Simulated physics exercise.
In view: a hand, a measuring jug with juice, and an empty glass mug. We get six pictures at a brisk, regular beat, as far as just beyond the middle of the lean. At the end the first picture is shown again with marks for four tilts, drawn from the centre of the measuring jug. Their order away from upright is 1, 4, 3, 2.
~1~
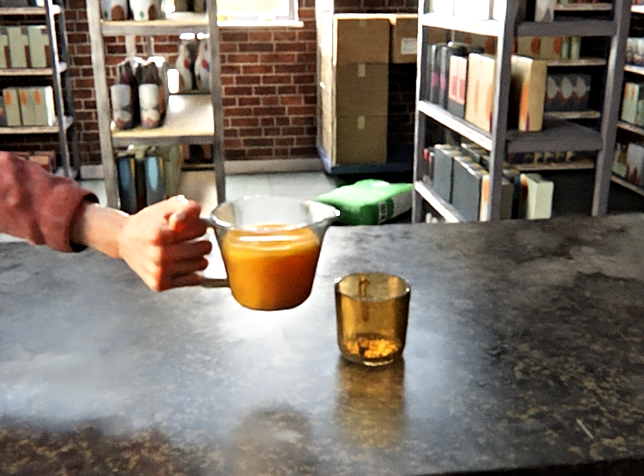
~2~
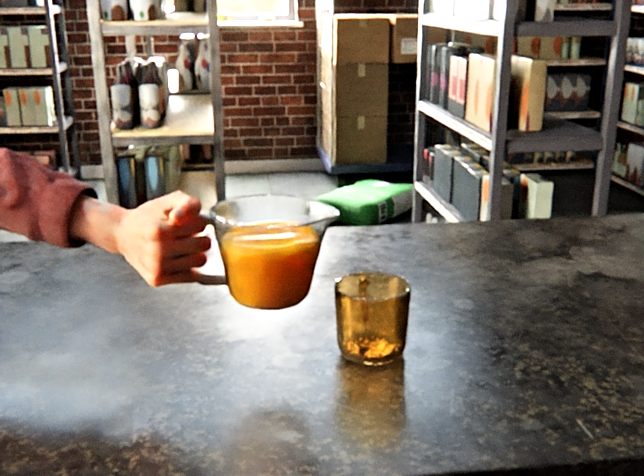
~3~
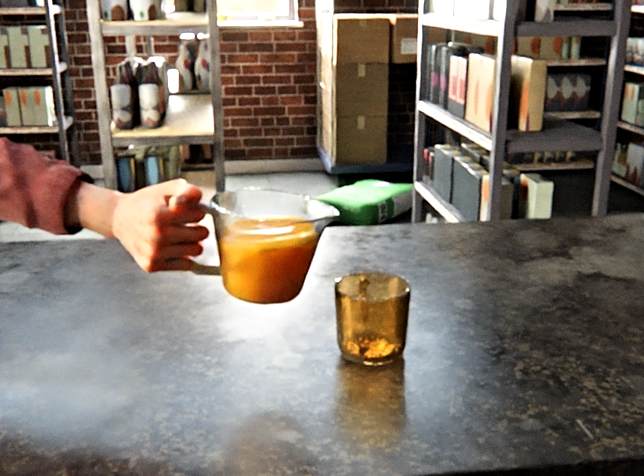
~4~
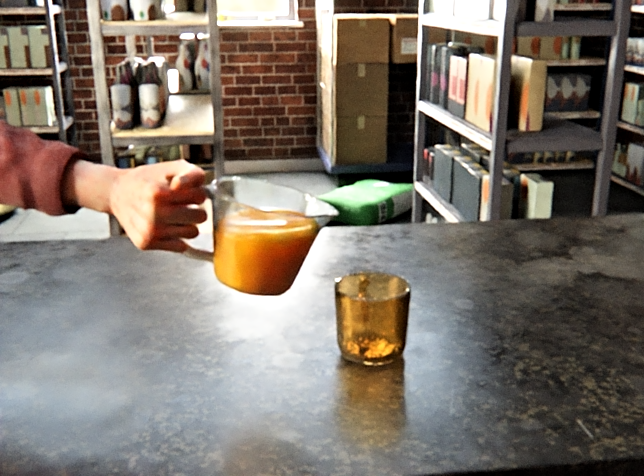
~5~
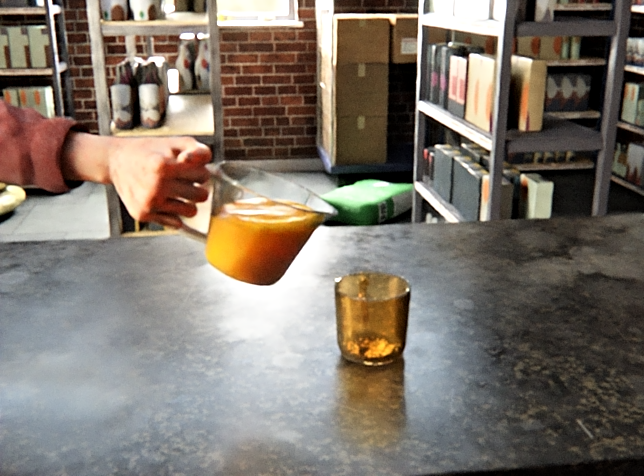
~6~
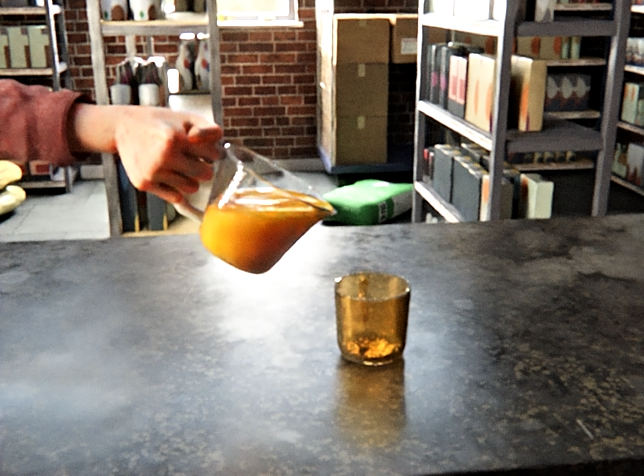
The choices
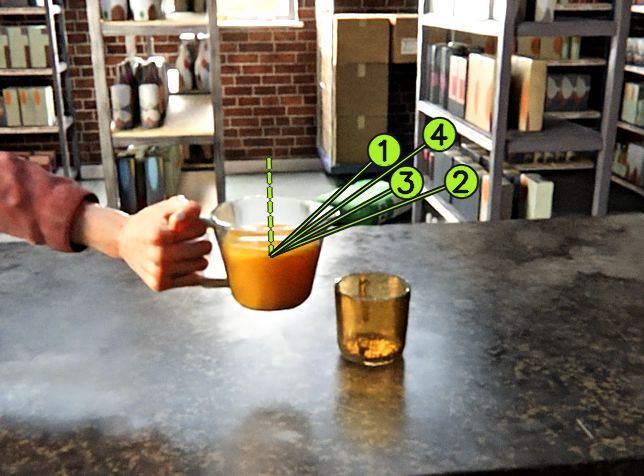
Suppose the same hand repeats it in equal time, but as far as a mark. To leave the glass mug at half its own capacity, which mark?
1 beats the others.
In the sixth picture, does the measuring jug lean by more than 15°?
Yes, it does.
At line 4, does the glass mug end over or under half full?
Over.
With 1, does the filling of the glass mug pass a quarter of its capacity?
Yes.
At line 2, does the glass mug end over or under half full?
Over.
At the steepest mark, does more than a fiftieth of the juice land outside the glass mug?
Yes.
On the marked copy, 1 at (371, 161); 2 at (445, 186); 3 at (391, 190); 4 at (425, 144).
For line 1, the glass mug ends with about 50 % of what it can hold.
For line 2, the glass mug ends with about 71 % of what it can hold; 32 % of the juice is spilt.
For line 3, the glass mug ends with about 67 % of what it can hold; 22 % of the juice is spilt.
For line 4, the glass mug ends with about 67 % of what it can hold; 7 % of the juice is spilt.
